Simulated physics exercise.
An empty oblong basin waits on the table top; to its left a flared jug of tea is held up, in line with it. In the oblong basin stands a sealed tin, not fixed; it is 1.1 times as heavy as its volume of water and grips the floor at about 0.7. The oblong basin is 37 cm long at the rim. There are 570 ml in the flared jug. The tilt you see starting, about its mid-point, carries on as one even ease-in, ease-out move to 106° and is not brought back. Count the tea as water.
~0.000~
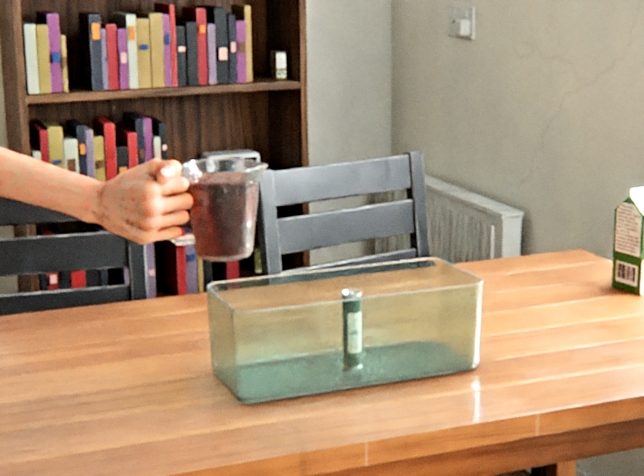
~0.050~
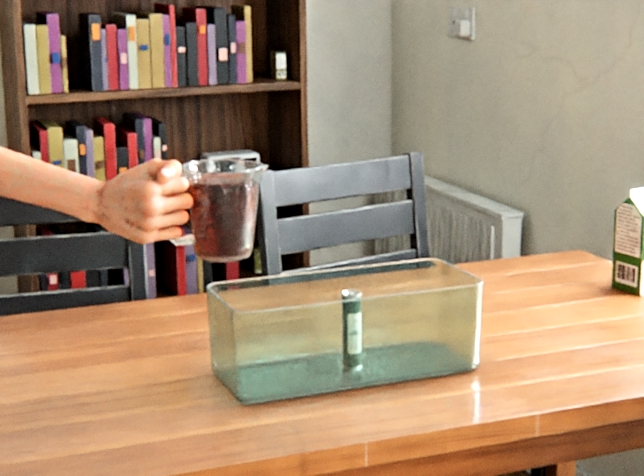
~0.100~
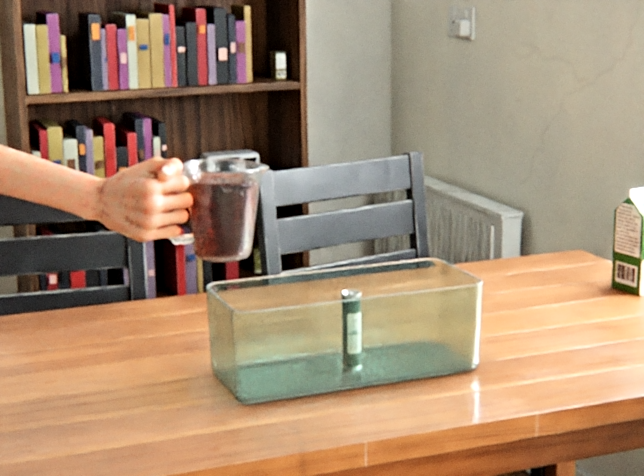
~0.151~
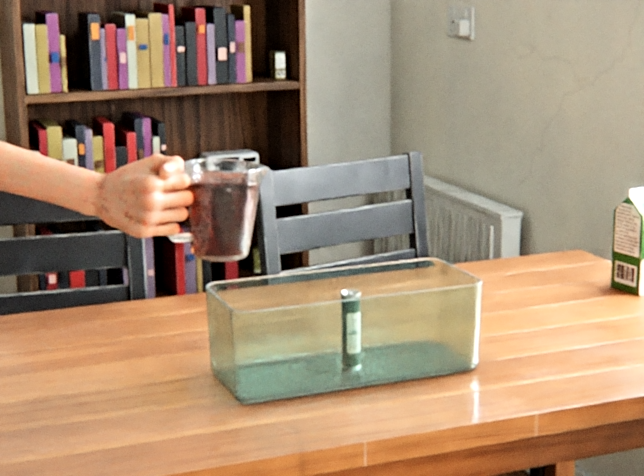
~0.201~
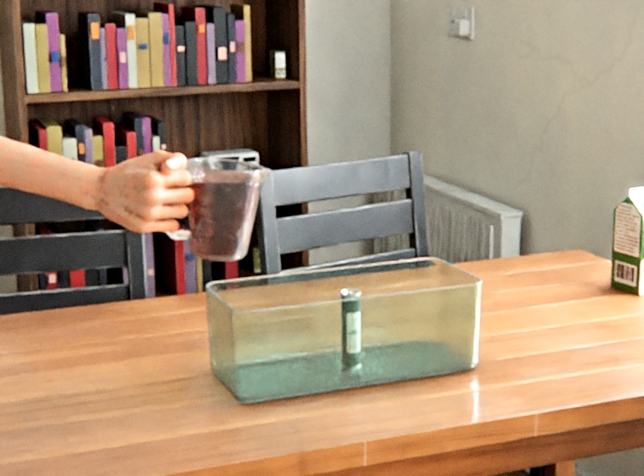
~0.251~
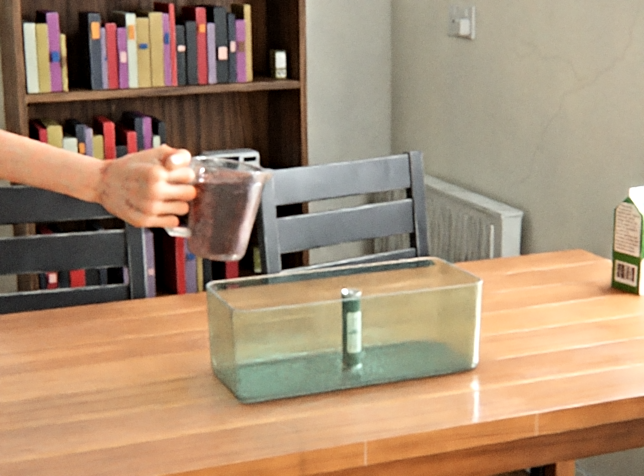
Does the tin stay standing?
It remains upright.
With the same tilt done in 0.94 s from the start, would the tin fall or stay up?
Then it stays up.
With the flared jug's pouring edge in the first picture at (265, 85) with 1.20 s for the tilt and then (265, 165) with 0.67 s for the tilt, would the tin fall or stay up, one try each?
First it goes over; then it remains upright.
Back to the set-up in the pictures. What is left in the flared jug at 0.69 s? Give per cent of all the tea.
About 78 per cent.
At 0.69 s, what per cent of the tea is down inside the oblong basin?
Some 6 per cent.
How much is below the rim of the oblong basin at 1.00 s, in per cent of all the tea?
About 60 per cent.
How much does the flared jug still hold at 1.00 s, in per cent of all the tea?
About 24 per cent.
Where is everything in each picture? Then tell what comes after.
In the first picture, it leans 0°; its right rim is at (267, 163); the tea meets the walls at (186, 181) and (255, 176); the oblong basin's rim runs from (220, 299) to (462, 271); the tin's top is at (351, 296).
In the second picture, it leans 0°; its right rim is at (267, 164); the tea meets the walls at (187, 182) and (255, 177).
In the third picture, it leans 2°; its right rim is at (268, 165); the tea meets the walls at (187, 181) and (255, 177).
In the fourth picture, it leans 4°; its right rim is at (269, 167); the tea meets the walls at (188, 181) and (256, 177).
In the fifth picture, it leans 7°; its right rim is at (271, 169); the tea meets the walls at (189, 181) and (259, 177).
In the sixth picture, it leans 11°; its right rim is at (273, 172); the tea meets the walls at (192, 181) and (262, 177).
Then, 0.69 s in, the tilt is 65° and 79 per cent is still to pour; the tin stands where it began.
Then, 1.00 s in, the tilt is 99° and 24 per cent is still to pour; the tin stands where it began.
Then, 1.34 s in, the tilt is 106° and 0 per cent is still to pour; the tin stands where it began.
Then, 1.70 s in, the tilt is 106° and 0 per cent is still to pour; the tin stands where it began.
Finally, the tin stands where it began.
